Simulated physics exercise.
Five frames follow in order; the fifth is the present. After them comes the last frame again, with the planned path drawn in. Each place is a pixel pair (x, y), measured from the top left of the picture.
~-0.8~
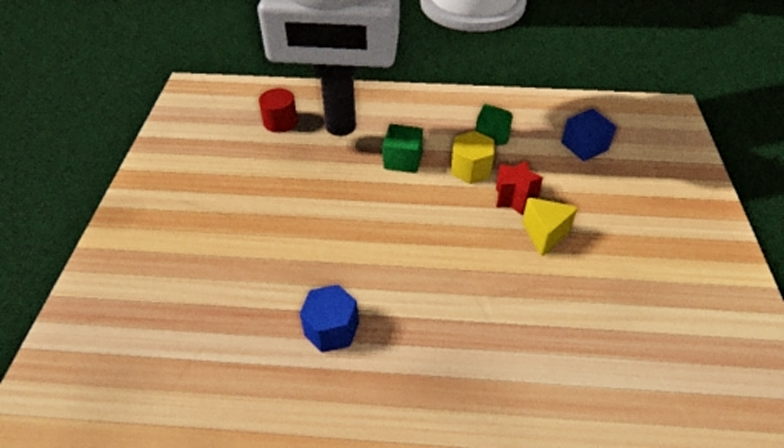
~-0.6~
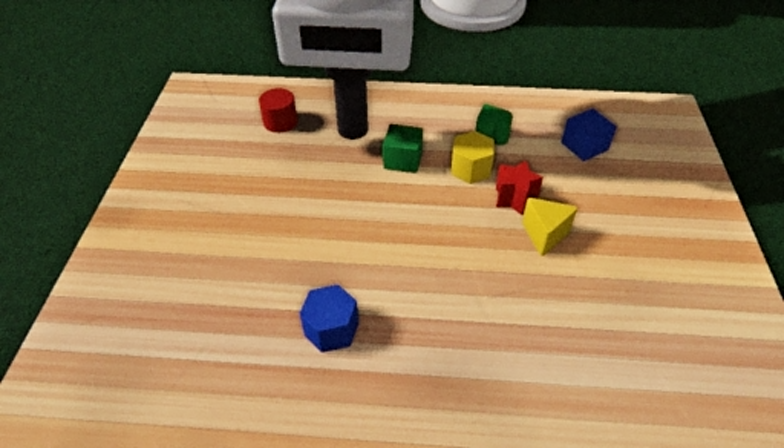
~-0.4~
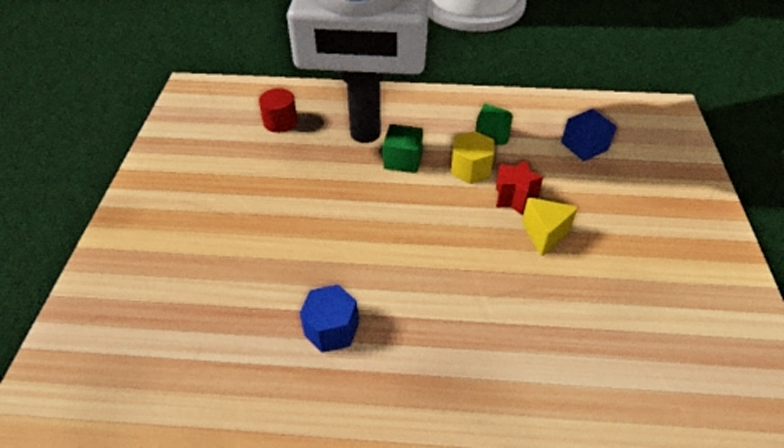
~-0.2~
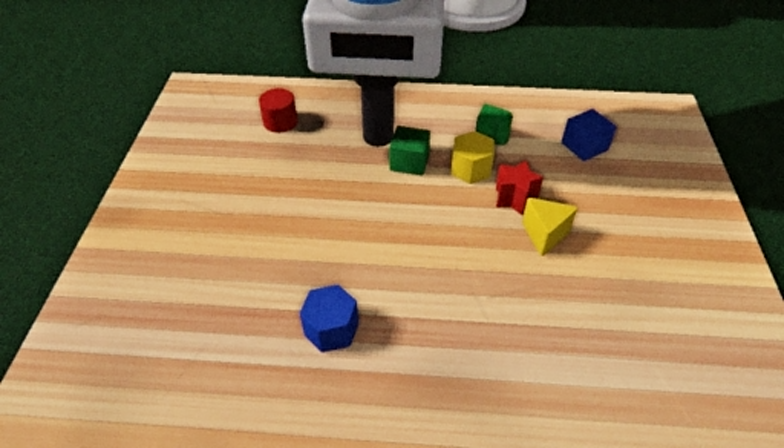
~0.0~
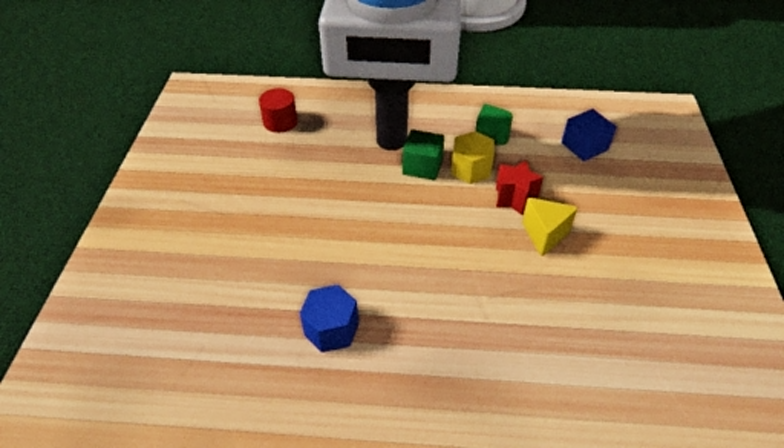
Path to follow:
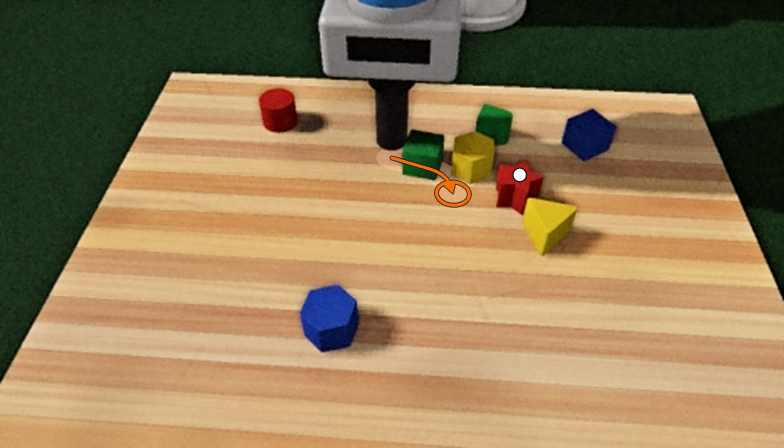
A black rod moves right and pushes the green block toward the yellow six-sided block.
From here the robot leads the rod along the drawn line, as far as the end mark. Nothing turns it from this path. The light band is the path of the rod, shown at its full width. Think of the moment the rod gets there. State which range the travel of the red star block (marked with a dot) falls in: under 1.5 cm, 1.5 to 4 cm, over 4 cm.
Movement: Under 1.5 cm.
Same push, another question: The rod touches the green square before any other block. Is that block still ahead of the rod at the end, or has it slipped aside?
It is no longer ahead.
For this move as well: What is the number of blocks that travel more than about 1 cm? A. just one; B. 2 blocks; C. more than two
Option B.
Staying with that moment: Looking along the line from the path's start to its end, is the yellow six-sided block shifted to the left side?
I believe so.
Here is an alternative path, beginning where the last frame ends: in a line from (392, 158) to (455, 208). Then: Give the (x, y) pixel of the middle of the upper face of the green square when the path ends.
Answer: (483, 167).
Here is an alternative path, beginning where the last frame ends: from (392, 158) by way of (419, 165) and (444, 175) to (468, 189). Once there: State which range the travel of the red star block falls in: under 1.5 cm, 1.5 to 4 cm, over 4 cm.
It moves a fair bit, 1.5 to 4 cm.
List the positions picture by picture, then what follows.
Tip of the rod at (341, 127), middles of tops, green square at (403, 136), yellow six-sided block at (474, 145), green heart-shaped block at (493, 115), red star block at (520, 175), in the first frame.
Rod at (353, 130), nothing pushed, in the second frame.
Rod at (366, 134), nothing pushed, in the third frame.
Rod at (379, 137), green square at (410, 138), in the fourth frame.
Rod at (392, 141), green square at (424, 142), yellow six-sided block at (474, 145), green heart-shaped block at (493, 115), red star block at (520, 175), in the fifth frame.
The line goes from (392, 158) via (417, 165) and (442, 175), ending at (453, 193); the dot is on the red star block.
What follows on the original path. Halfway along, rod at (433, 153); green square at (468, 152); yellow six-sided block at (507, 149).
At the end, rod at (455, 176); green square at (489, 161), turned 30° anticlockwise; yellow six-sided block at (523, 150), turned 20° anticlockwise; green heart-shaped block unmoved; red star block at (525, 176), turned 20° clockwise.
